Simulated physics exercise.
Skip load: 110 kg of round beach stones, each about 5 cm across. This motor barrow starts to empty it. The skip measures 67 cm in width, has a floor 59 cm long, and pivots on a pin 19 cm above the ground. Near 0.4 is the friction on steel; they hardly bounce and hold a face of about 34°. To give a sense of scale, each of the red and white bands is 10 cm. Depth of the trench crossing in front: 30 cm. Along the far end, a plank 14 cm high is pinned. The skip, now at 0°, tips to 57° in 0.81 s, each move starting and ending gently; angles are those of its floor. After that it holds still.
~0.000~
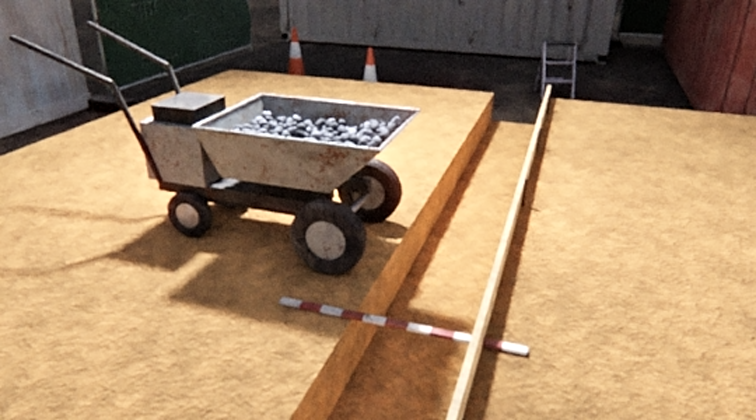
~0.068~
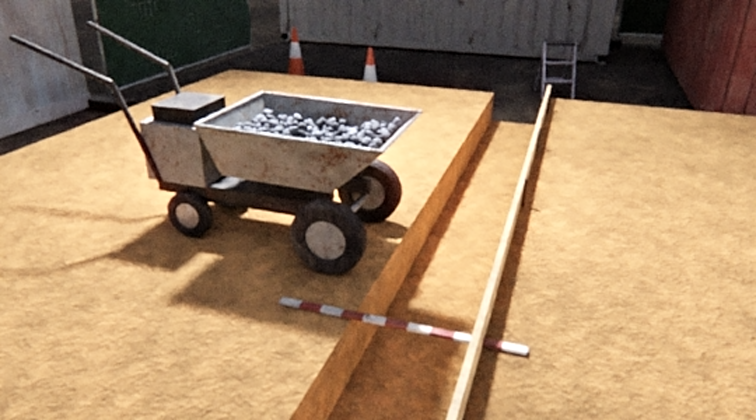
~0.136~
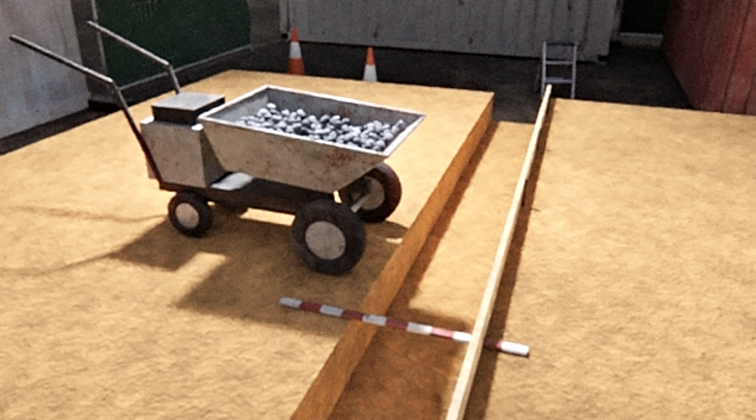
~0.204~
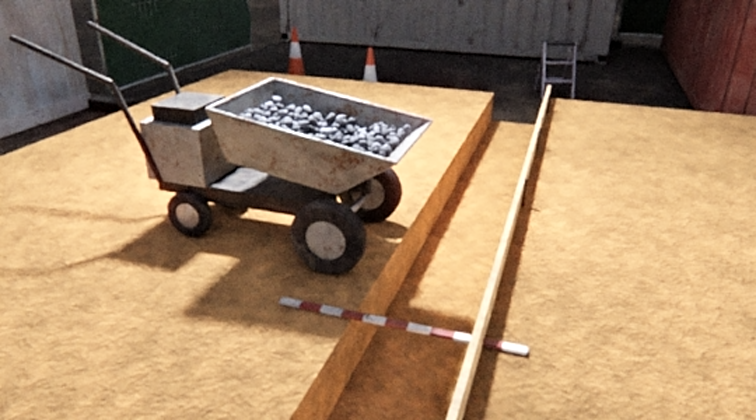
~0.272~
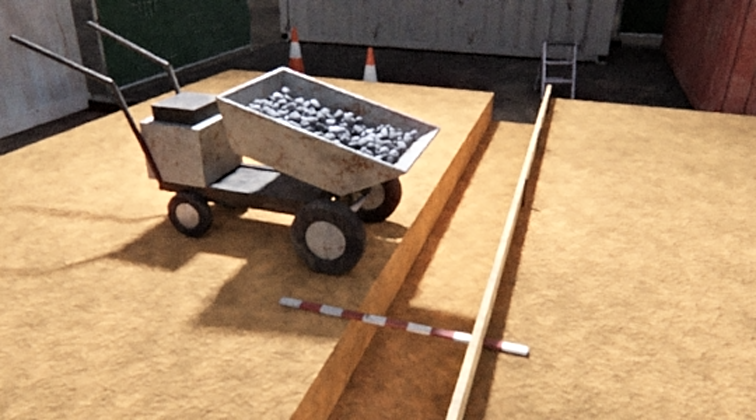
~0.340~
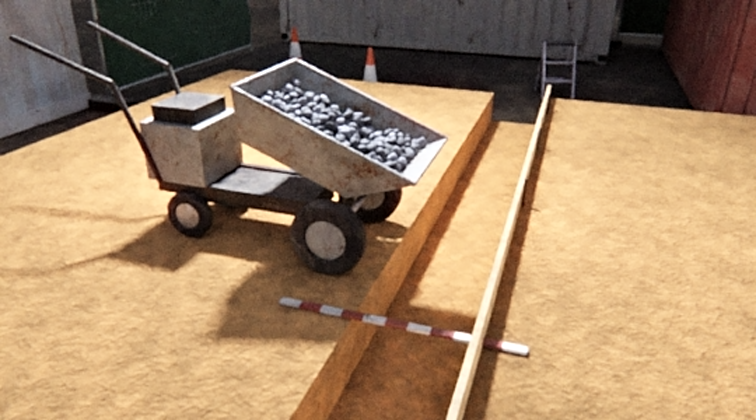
In a sandy yard beside a trench, a motor barrow's skip loaded with grey stones slowly tilting forward to the right.
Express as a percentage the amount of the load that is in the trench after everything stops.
The amount is close to 79 per cent of the load.
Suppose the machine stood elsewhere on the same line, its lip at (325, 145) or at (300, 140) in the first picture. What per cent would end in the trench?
Some 100 and some 100 per cent, in that order.
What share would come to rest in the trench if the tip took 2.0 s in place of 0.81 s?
Close to 95 percent, then.
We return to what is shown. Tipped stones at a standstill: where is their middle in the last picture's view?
Roughly at (472, 304).
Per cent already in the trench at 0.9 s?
Some 10 per cent of the load by that point.
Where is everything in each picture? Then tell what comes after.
Lip at (381, 151), floor tilted 0°, highest stones at (373, 129), in the first frame.
Lip at (383, 153), floor tilted 1°, highest stones at (332, 126); the stones move at 0.2 m/s on average, in the second frame.
Lip at (388, 157), floor tilted 4°, highest stones at (283, 118); the stones move at 0.4 m/s on average, in the third frame.
The skip is at 9°, its lip at (396, 164); the top of the load is at (274, 109); the stones move at 0.6 m/s on average, in the fourth frame.
The skip is at 15°, its lip at (406, 173); the top of the load is at (279, 102); the stones move at 0.7 m/s on average, in the fifth frame.
The skip is at 22°, its lip at (415, 184); the top of the load is at (288, 92); the stones move at 0.8 m/s on average, in the sixth frame.
After 0.6 s the floor is at 48°; 100 % in the skip; the foremost stones are at (434, 196).
After 0.9 s the floor is at 57°; 88 % in the skip, 12 % in the trench; the foremost stones are at (490, 249).
After 1.3 s the floor is at 57°; 35 % in the skip, 45 % in the trench, 20 % past the trench; the foremost stones are at (587, 280).
After 3.2 s the floor is at 57°; 0 % in the skip, 79 % in the trench, 21 % past the trench; the foremost stones are at (686, 286).
